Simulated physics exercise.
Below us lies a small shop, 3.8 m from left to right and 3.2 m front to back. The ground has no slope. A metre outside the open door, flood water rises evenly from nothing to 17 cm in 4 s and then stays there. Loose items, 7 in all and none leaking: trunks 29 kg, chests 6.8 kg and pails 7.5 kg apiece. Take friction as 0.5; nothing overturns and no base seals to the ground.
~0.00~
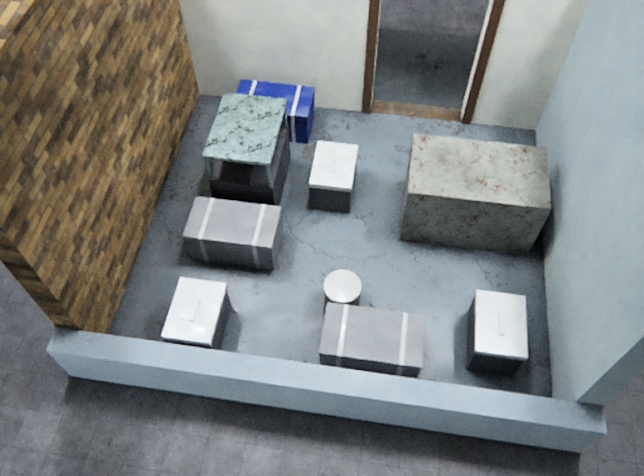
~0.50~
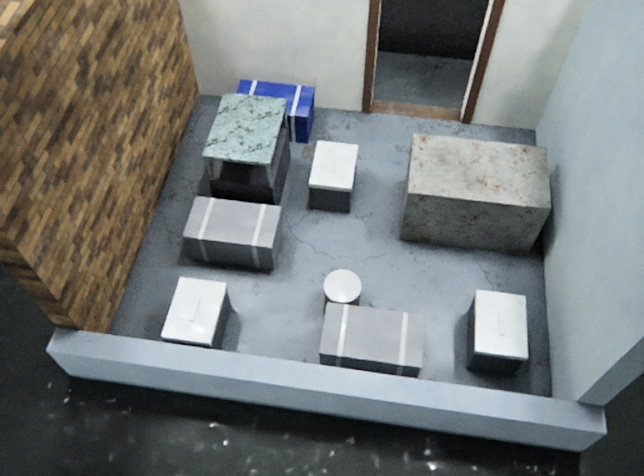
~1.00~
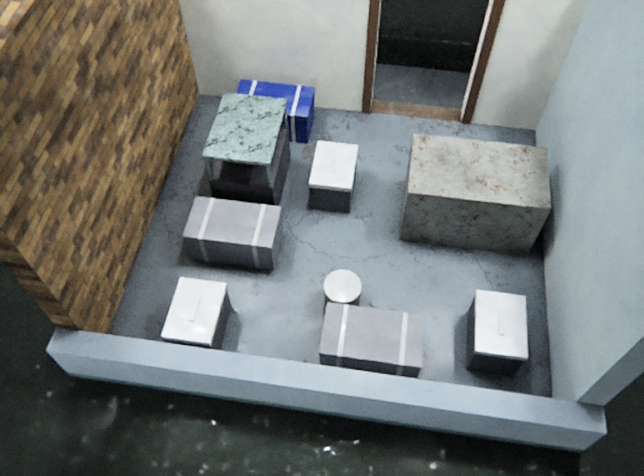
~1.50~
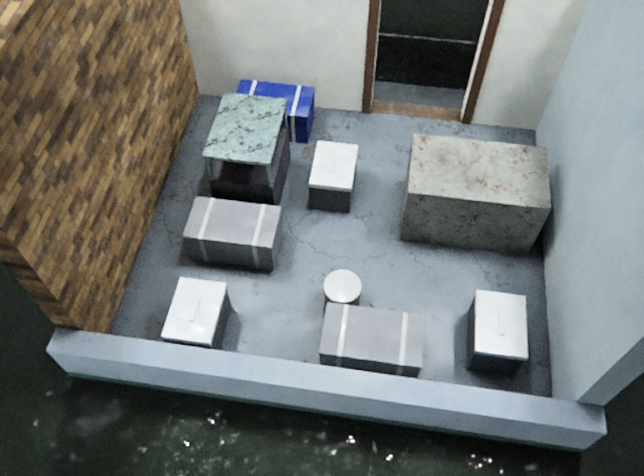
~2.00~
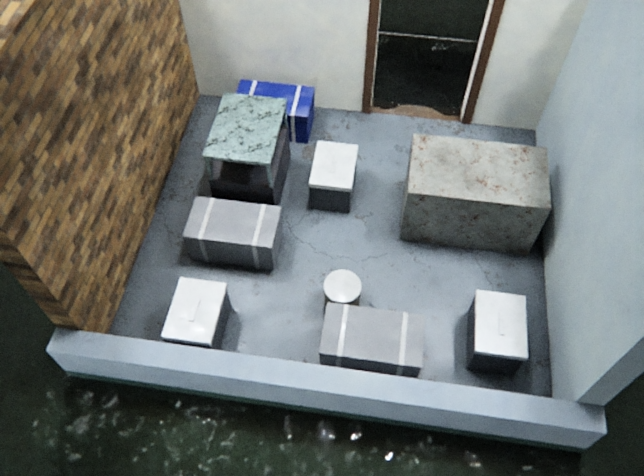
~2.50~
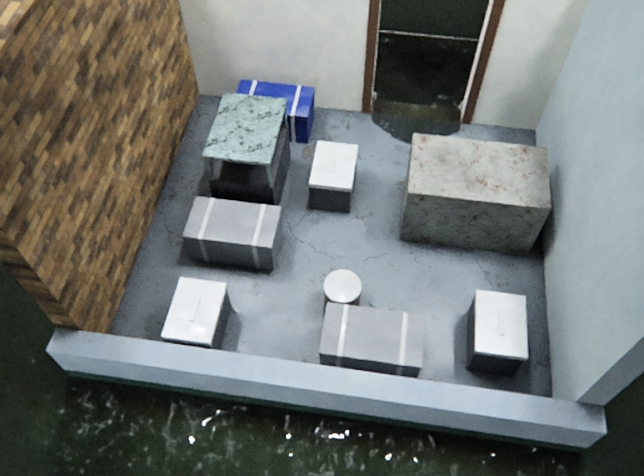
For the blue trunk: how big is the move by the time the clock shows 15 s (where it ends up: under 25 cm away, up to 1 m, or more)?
The blue trunk is nudged along.
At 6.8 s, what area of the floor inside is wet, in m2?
Some 7.5 m2.
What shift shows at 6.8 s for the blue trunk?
Roughly 0 cm by then.
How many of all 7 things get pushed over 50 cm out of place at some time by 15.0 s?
I count 5.
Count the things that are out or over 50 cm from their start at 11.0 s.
I count 2.
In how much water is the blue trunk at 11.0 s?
Roughly 5 cm.
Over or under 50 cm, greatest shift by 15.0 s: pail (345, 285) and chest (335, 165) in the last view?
In that order: Under, past it.
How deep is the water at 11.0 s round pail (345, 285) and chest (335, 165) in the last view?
About 8 and 7 cm.
After 3.5 s the blue trunk is near (273, 98), 0.0 m from its start, aground; 0 afloat.
After 6.8 s the blue trunk is near (273, 98), 0.0 m from its start, aground; 1 afloat.
After 11.0 s the blue trunk is near (273, 98), 0.0 m from its start, aground; 3 afloat.
After 15.0 s the blue trunk is near (308, 110), 0.4 m from its start, afloat; 7 afloat.
